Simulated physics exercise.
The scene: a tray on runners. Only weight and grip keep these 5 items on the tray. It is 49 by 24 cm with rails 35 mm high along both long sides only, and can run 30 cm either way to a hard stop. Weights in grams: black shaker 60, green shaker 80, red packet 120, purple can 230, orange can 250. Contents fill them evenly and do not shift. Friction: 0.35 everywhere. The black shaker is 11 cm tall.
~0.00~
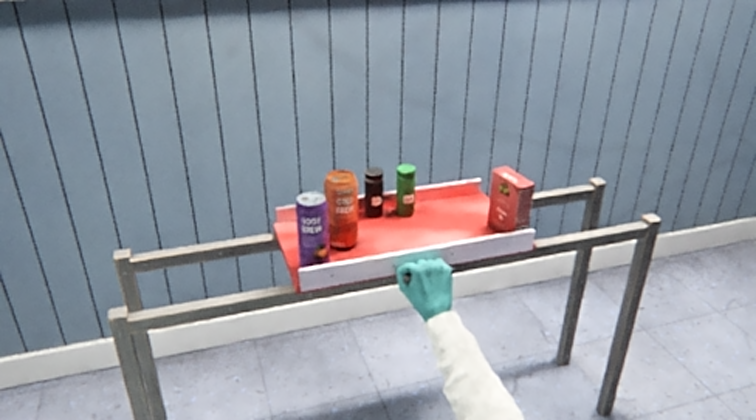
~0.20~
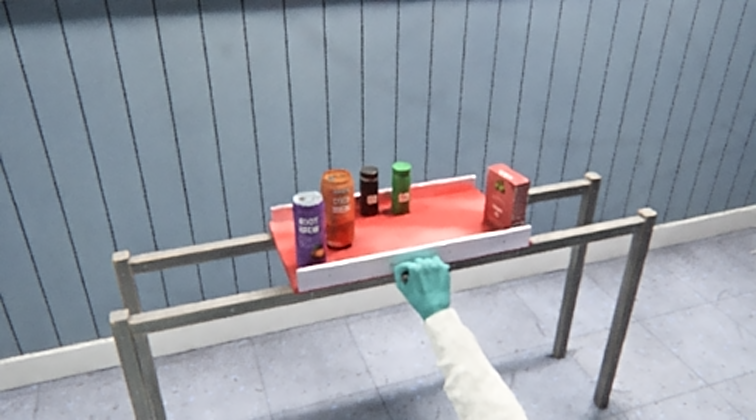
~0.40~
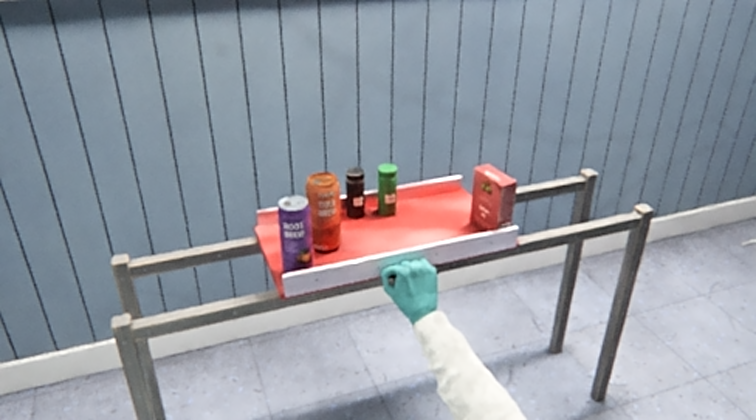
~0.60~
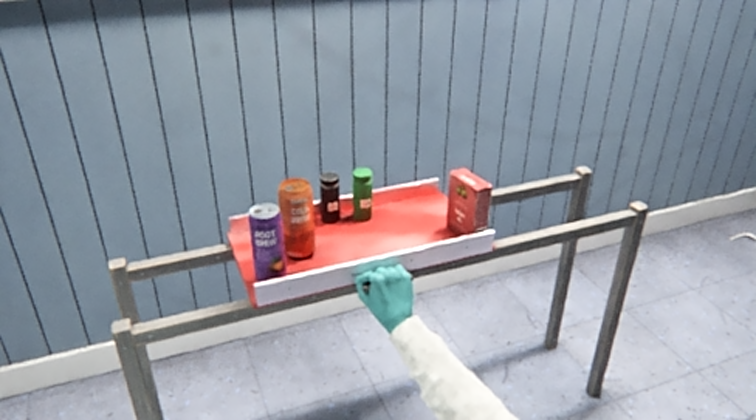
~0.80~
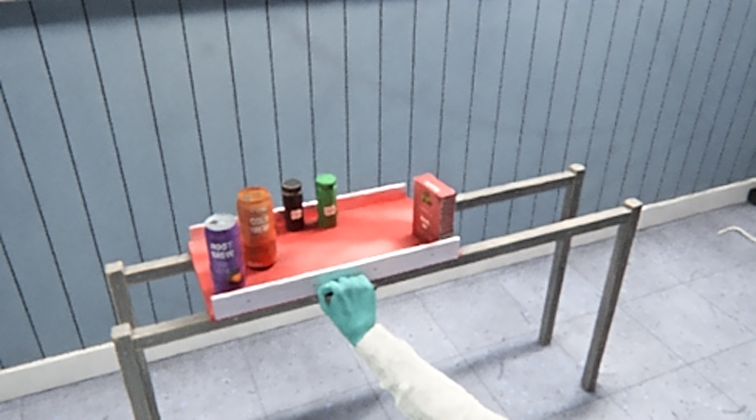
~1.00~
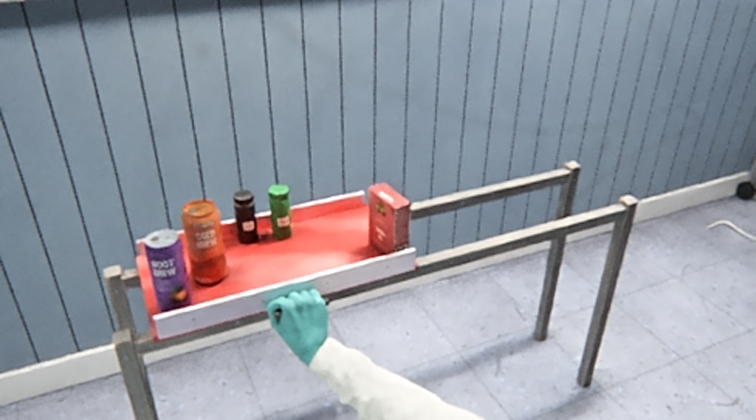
In this clip, a teal-gloved hand moves a red tray with white side rails leftward along a metal frame, slowly at first and then faster, carrying a purple can, an orange container, black and green shakers and a red packet.
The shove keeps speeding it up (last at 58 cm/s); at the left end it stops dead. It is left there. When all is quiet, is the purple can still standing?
The purple can topples.
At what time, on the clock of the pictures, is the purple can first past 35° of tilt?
At about 1.5 s.
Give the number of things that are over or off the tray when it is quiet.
2 of them.
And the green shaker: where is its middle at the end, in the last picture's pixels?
Around (245, 221).
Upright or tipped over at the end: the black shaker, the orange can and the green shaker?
The black shaker stays upright; the orange can keeps standing; the green shaker keeps standing.
After 1.20 s, tray 30 cm left; purple can 6° off upright near (122, 286); red packet 16° off upright; green shaker moved 4 cm.
After 1.60 s, tray 30 cm left; purple can now off the tray; red packet on its side; black shaker moved 4 cm.
After 1.90 s, tray 30 cm left; red packet on its side; black shaker moved 4 cm; orange can moved 4 cm.
In the end (2.1 s), off the tray and tipped over, purple can; toppled on the tray, red packet; the other 3 under 5 cm from the start.
